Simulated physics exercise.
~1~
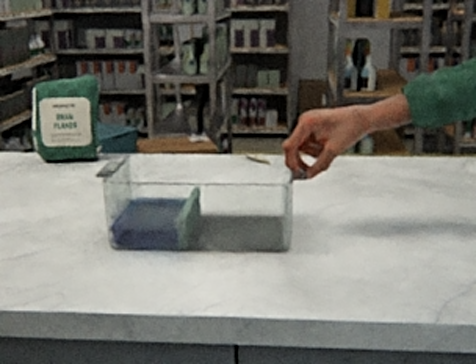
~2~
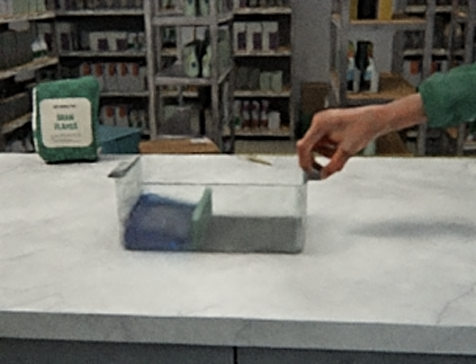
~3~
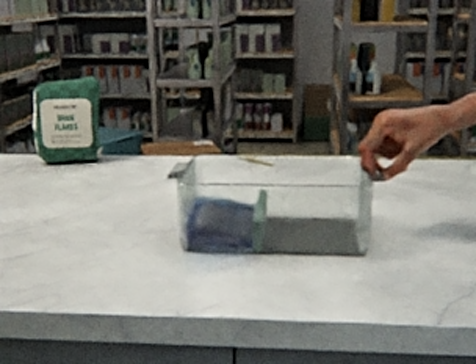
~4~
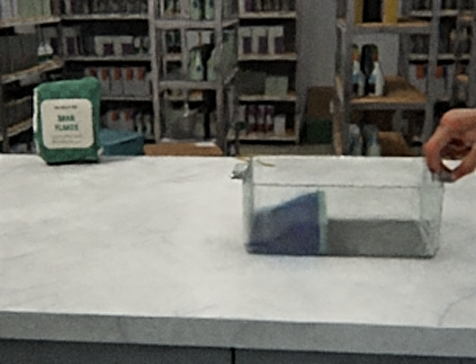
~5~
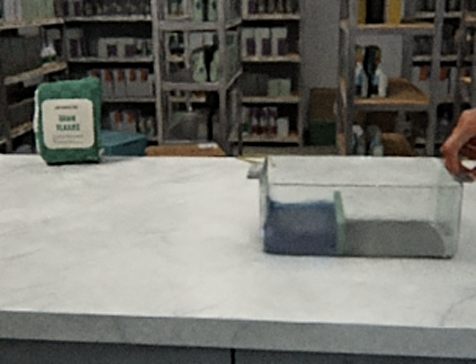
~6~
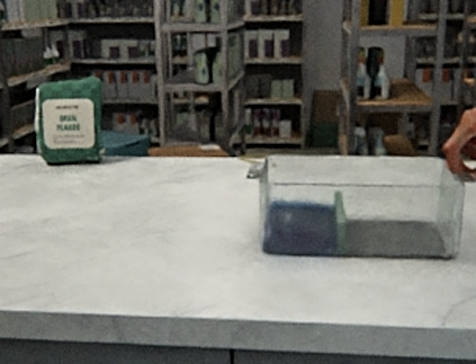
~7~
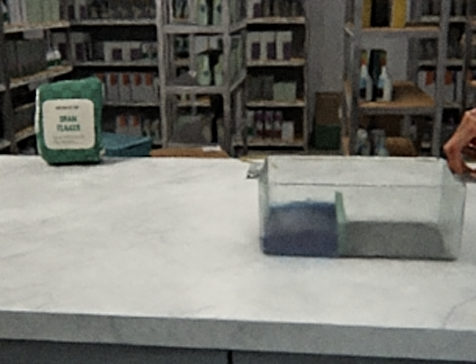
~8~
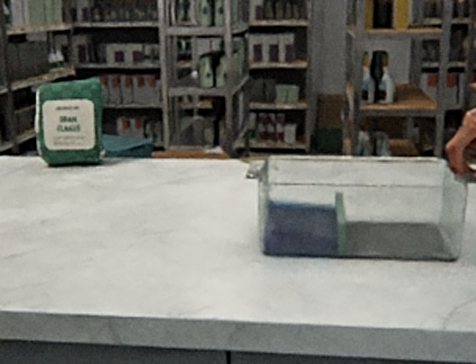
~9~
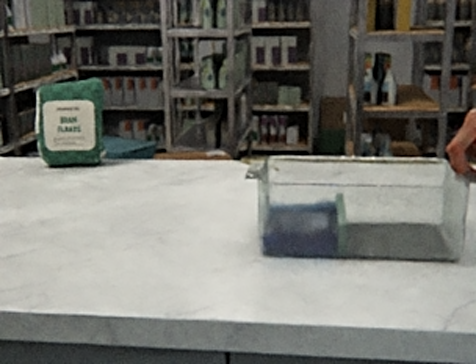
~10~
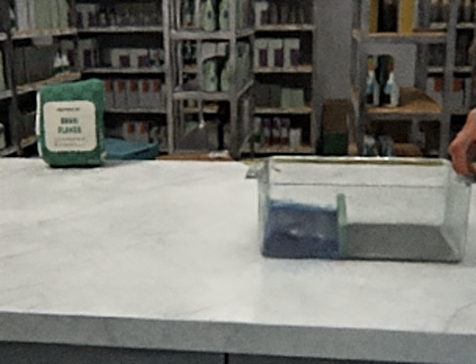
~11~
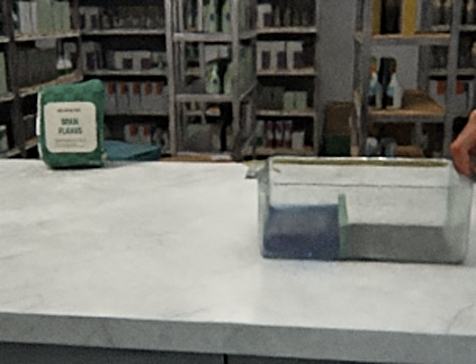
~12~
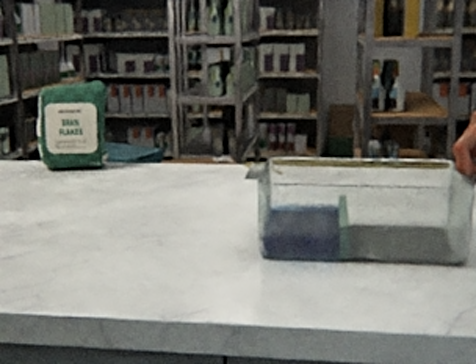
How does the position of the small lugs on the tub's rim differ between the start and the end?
At the start the lugs are left of the middle of the view, taken together, and by the end they have moved with the tub to the right side, at about the same height.
